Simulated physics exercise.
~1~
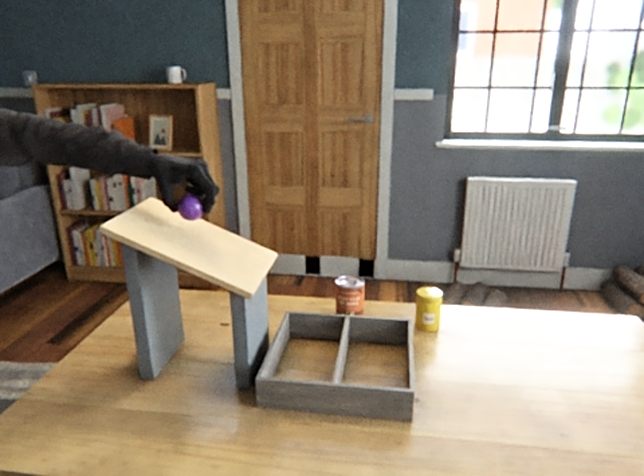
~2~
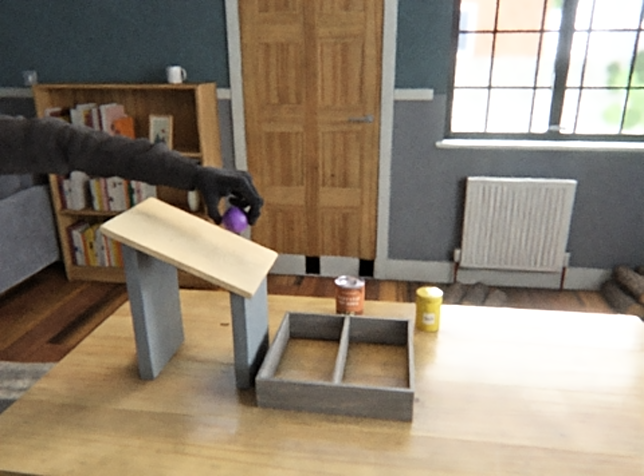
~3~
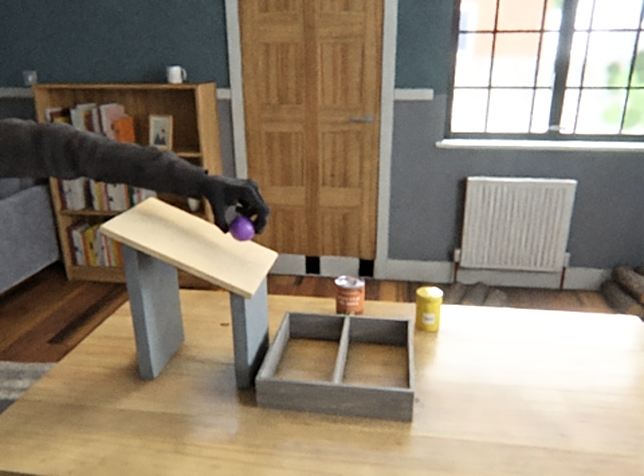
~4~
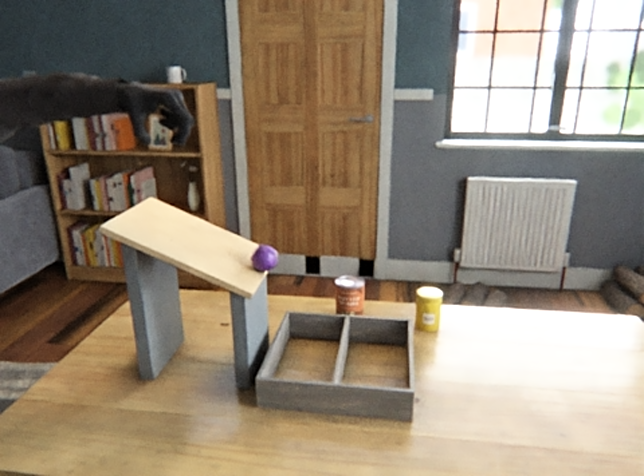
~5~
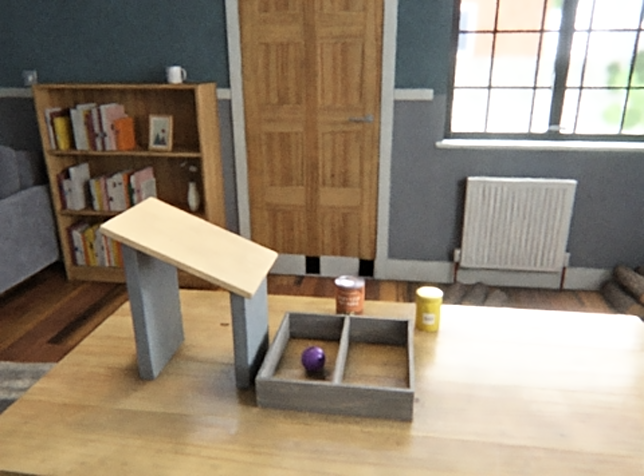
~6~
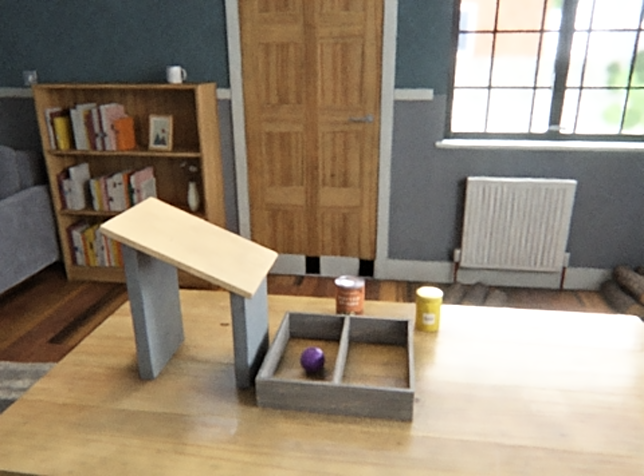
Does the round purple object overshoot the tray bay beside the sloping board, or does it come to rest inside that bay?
It comes to rest inside the nearer bay, the one right beside the sloping board.
